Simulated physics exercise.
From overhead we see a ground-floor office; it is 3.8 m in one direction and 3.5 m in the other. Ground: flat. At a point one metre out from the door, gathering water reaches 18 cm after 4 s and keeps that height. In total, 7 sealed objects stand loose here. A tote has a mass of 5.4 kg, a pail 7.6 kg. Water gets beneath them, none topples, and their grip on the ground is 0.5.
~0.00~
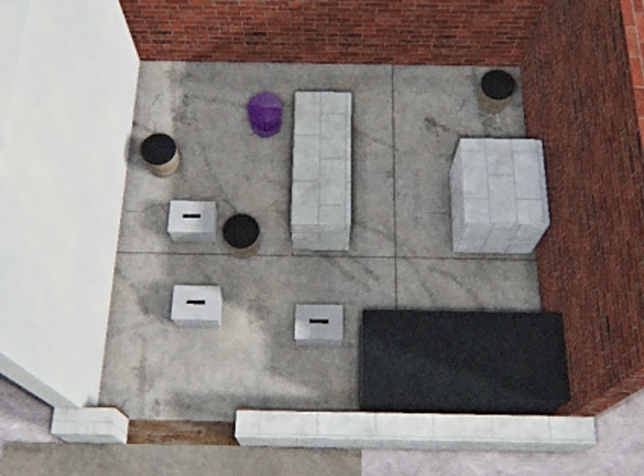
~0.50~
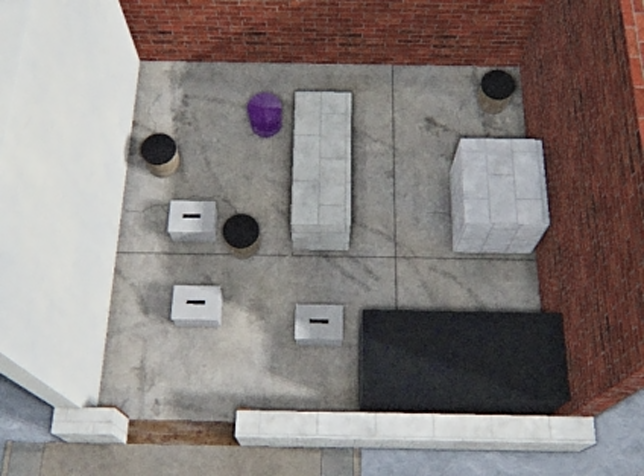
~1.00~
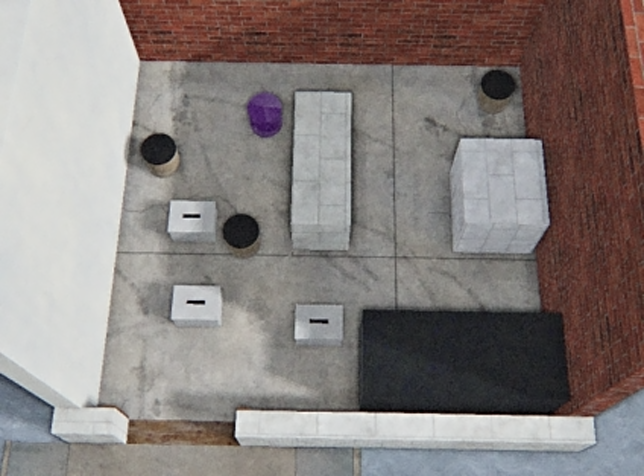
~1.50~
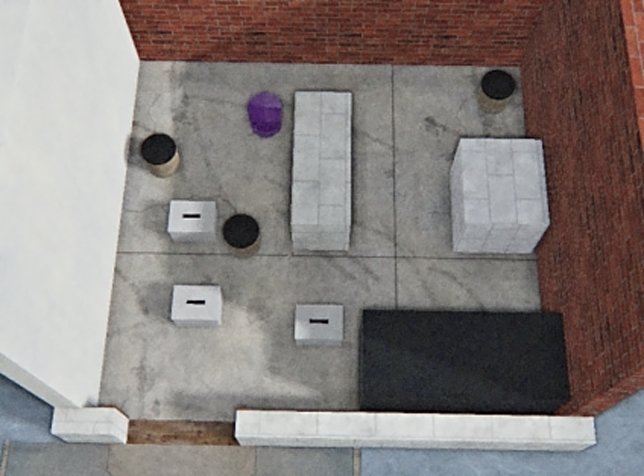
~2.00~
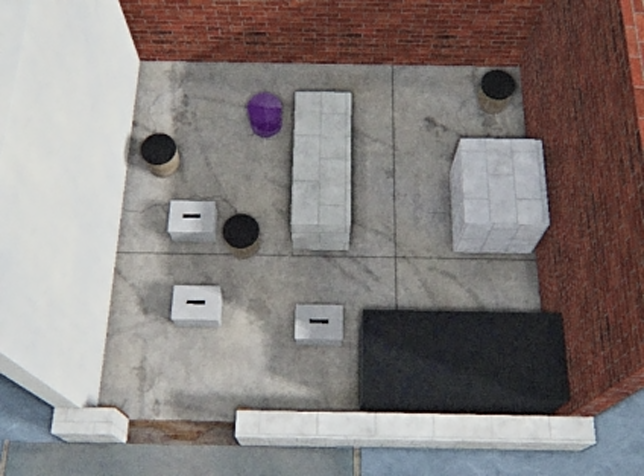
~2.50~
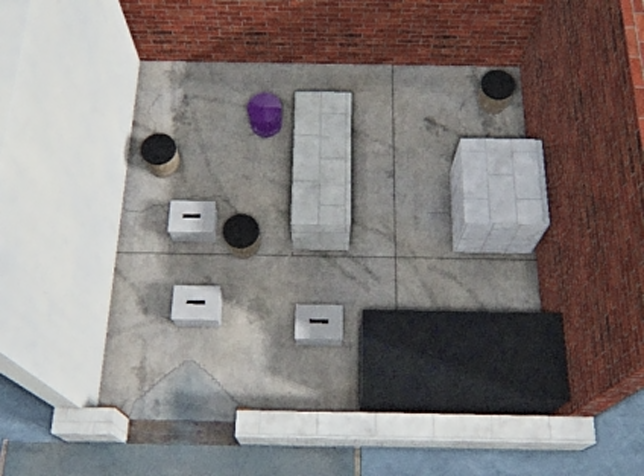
The clip opens on an overhead view of a concrete-floored room with pale blocks, dark-topped round bins and a purple pail, all motionless. Bluish water spreads along the ground outside the low front wall, then crosses the doorway gap and forms a small wedge on the floor just inside.
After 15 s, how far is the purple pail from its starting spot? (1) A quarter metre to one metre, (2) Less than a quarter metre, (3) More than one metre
More than one metre.
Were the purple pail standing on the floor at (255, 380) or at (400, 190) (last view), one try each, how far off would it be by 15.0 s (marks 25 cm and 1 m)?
Run 1 - in place; run 2 - short shift.
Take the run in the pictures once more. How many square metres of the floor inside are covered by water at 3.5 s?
Some 2.0 m2 of it.
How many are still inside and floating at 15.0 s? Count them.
It comes to 7.
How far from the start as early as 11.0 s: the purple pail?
About 120 cm.
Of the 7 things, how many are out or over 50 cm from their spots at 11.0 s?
By my tally, 4.
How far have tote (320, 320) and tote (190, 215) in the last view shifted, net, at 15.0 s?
First 60 cm, then 150 cm.
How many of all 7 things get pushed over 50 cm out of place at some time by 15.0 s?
The total is 7.
After 3.5 s the purple pail is near (264, 108), 0.0 m from its start, aground; 0 afloat.
After 6.8 s the purple pail is near (268, 98), 0.1 m from its start, aground; 2 afloat.
After 11.0 s the purple pail is near (399, 101), 1.3 m from its start, aground; 4 afloat.
After 15.0 s the purple pail is near (456, 88), 1.8 m from its start, afloat; 7 afloat.
